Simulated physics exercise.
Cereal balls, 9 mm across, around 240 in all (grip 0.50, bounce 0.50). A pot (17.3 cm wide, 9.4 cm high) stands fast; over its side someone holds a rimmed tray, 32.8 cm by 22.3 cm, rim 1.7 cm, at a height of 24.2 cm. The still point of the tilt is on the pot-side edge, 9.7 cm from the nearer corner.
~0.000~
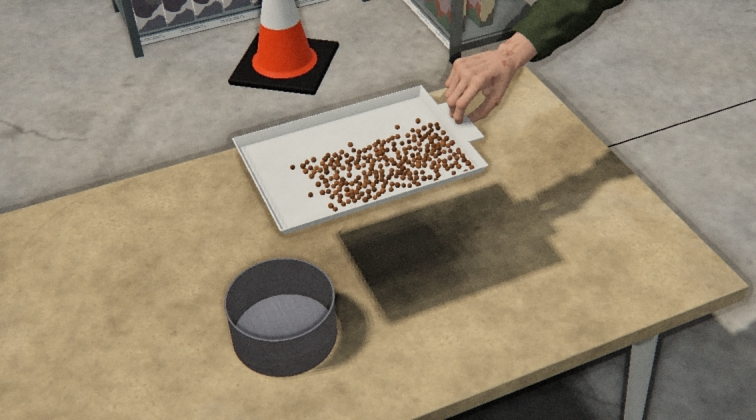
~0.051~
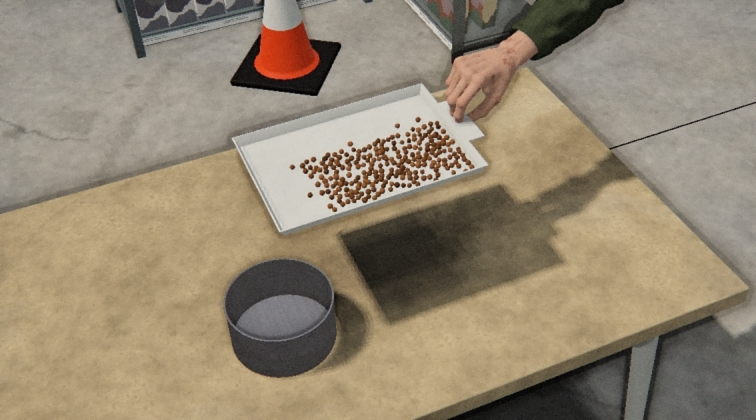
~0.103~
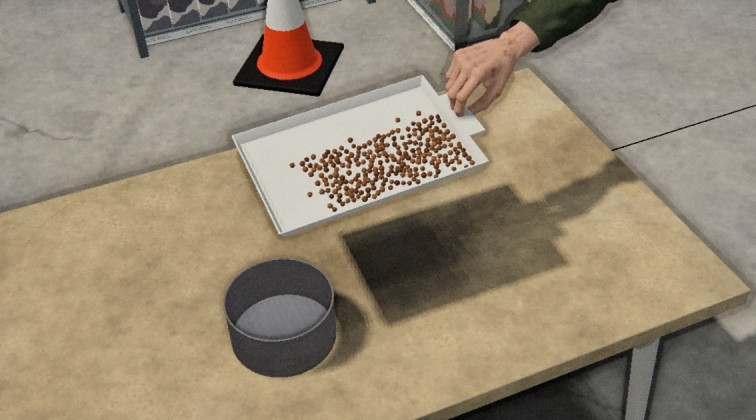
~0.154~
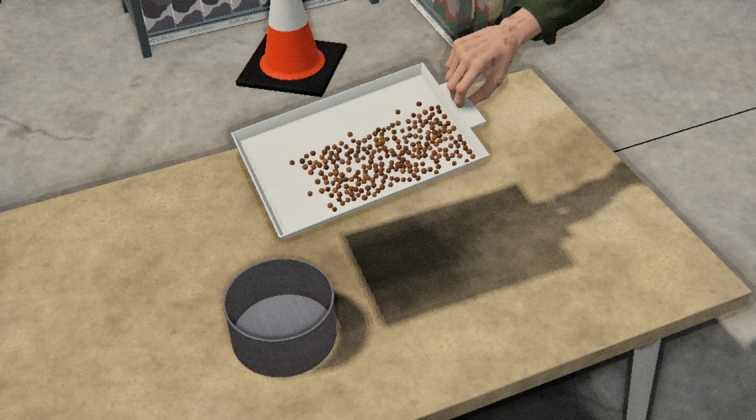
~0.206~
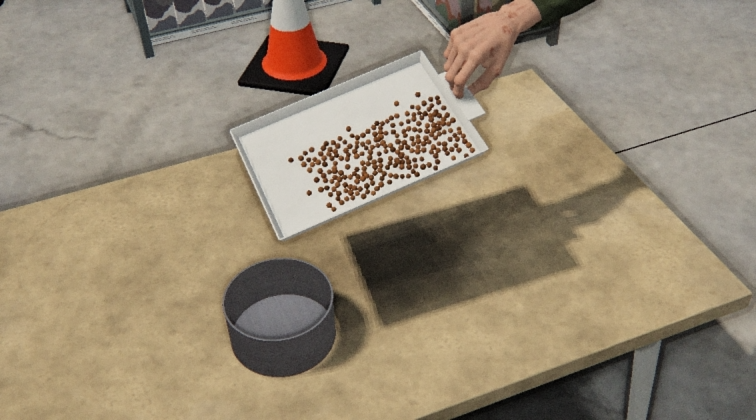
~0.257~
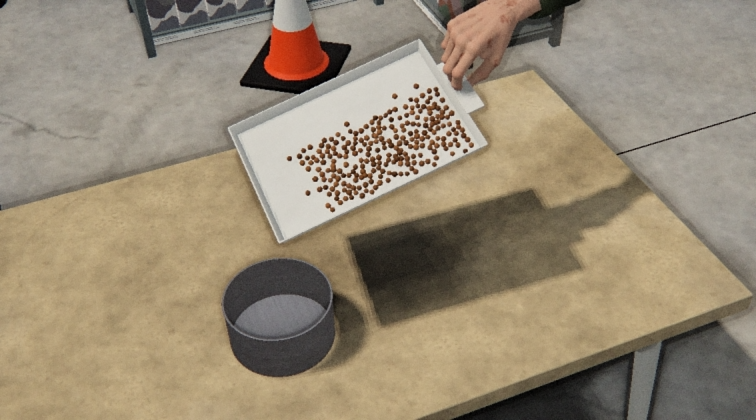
A white tray of small brown balls tilts gradually toward a dark pot as a hand grips its handle.
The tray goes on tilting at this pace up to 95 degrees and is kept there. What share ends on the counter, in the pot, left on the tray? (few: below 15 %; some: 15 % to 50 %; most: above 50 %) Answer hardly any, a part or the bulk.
On the counter: Hardly any; in the pot: The bulk; left on the tray: Hardly any.
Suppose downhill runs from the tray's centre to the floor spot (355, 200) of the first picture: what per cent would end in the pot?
About 50 per cent.
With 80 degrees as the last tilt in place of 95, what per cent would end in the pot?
Then about 100 per cent.
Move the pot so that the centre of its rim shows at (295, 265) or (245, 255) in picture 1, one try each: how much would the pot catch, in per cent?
Some 45 and 0 per cent.
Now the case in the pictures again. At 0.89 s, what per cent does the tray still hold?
Roughly 30 per cent.
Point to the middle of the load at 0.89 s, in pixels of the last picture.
Near (294, 288).
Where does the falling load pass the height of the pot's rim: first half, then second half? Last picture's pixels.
At about (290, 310), then at (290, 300).
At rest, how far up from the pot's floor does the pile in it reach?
Some 2.5 cm.
After 0.64 s, tilt 56 degrees; the tray holds 95 %, the pot 0 %.
Then, at 0.89 s, tilt 80 degrees; the tray holds 30 %, the pot 45 %.
After 1.25 s, tilt 95 degrees; the tray holds 0 %, the pot 100 %.
At rest (1.8 s), counter 5 %, pot 100 %, tray 0 %.
